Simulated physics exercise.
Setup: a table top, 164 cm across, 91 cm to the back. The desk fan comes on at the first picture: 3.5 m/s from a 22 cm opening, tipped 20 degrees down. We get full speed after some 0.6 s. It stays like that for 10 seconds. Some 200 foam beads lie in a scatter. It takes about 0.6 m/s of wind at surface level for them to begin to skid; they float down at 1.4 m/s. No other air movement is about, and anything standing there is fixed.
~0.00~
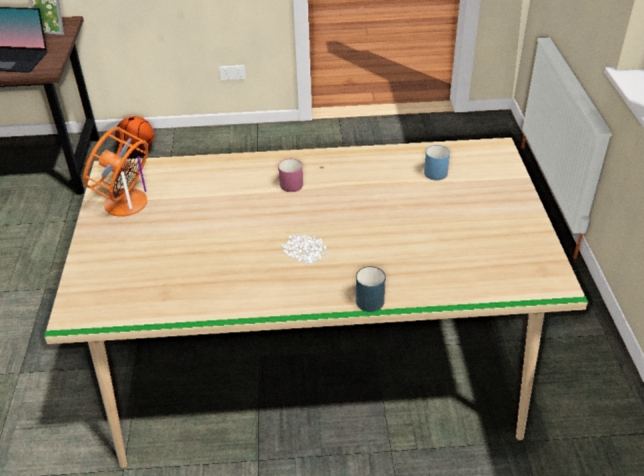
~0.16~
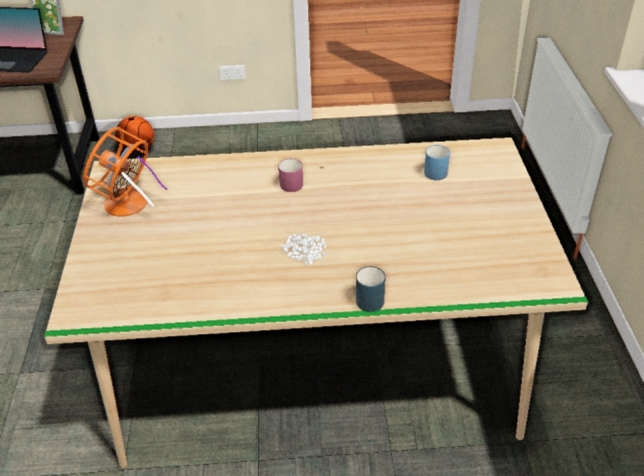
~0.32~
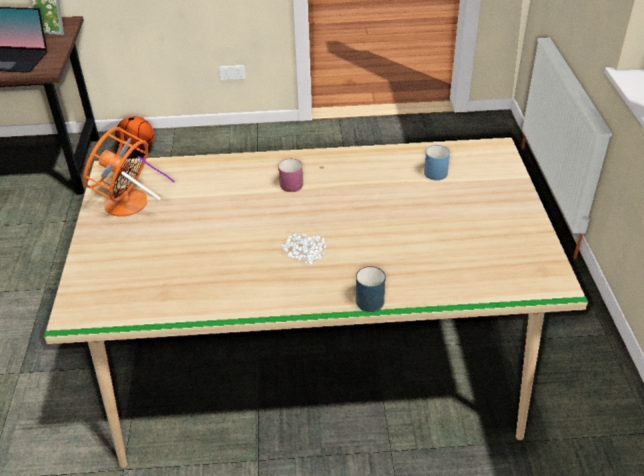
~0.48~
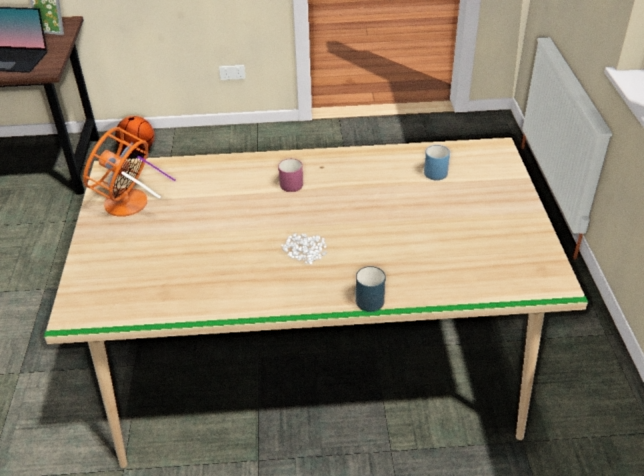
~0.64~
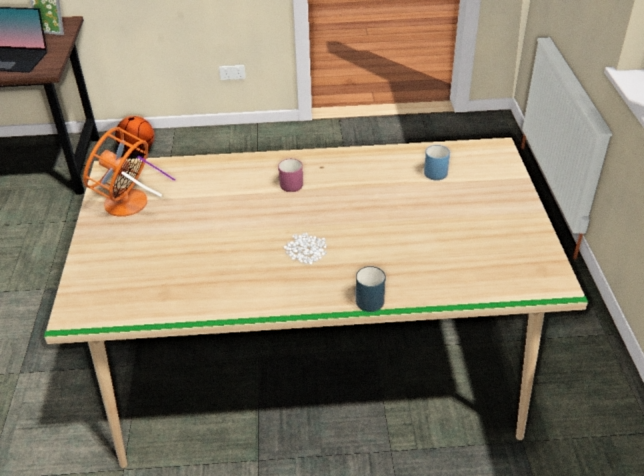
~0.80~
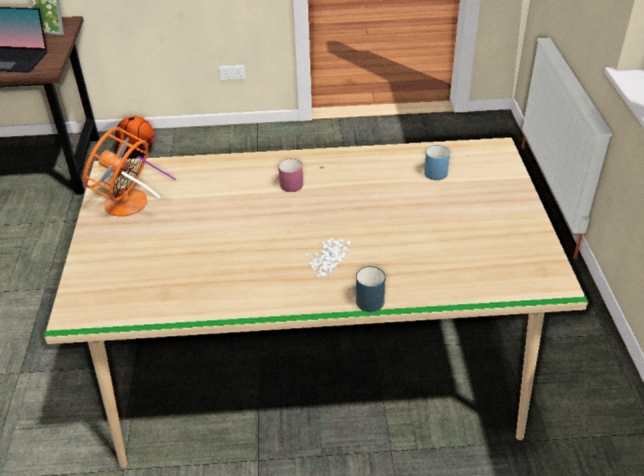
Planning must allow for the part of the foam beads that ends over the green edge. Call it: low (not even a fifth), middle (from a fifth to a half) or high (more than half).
High.
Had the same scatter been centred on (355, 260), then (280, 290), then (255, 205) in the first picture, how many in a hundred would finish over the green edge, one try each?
70 %, 100 %, 0 %.
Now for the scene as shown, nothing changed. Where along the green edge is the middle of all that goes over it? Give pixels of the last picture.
Midpoint of crossings, approx. (447, 311).
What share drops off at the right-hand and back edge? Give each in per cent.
15 % right-hand and 0 % back.
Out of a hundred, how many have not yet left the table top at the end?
Close to 0 in a hundred are still there.
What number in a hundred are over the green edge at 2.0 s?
Roughly 80 per cent.
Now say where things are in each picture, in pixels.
In the first picture, the middle of the foam beads is near (305, 249), none has stirred yet and the mouth of the desk fan is at (117, 165).
In the second picture, the middle of the foam beads is near (305, 248), none has stirred yet and the green edge is centred on (319, 320).
In the third picture, the middle of the foam beads is near (305, 248), none has stirred yet, the top of a mug is at (371, 276) and the top of a mug is at (290, 165).
In the fourth picture, the middle of the foam beads is near (305, 248) and none has stirred yet.
In the fifth picture, the middle of the foam beads is near (305, 248) and about 5 % have left their places.
In the sixth picture, the middle of the foam beads is near (328, 257), the farthest in sight from the desk fan is at (348, 252) and all have left their places.
After 2.0 s, 0 % are on the move or not yet settled, 82 % are over the green edge.
After 3.2 s, 0 % are on the move or not yet settled, 82 % are over the green edge.
After 5.5 s, 0 % are on the move or not yet settled, 82 % are over the green edge.
After 10.0 s, at the end, 82 % are over the green edge.
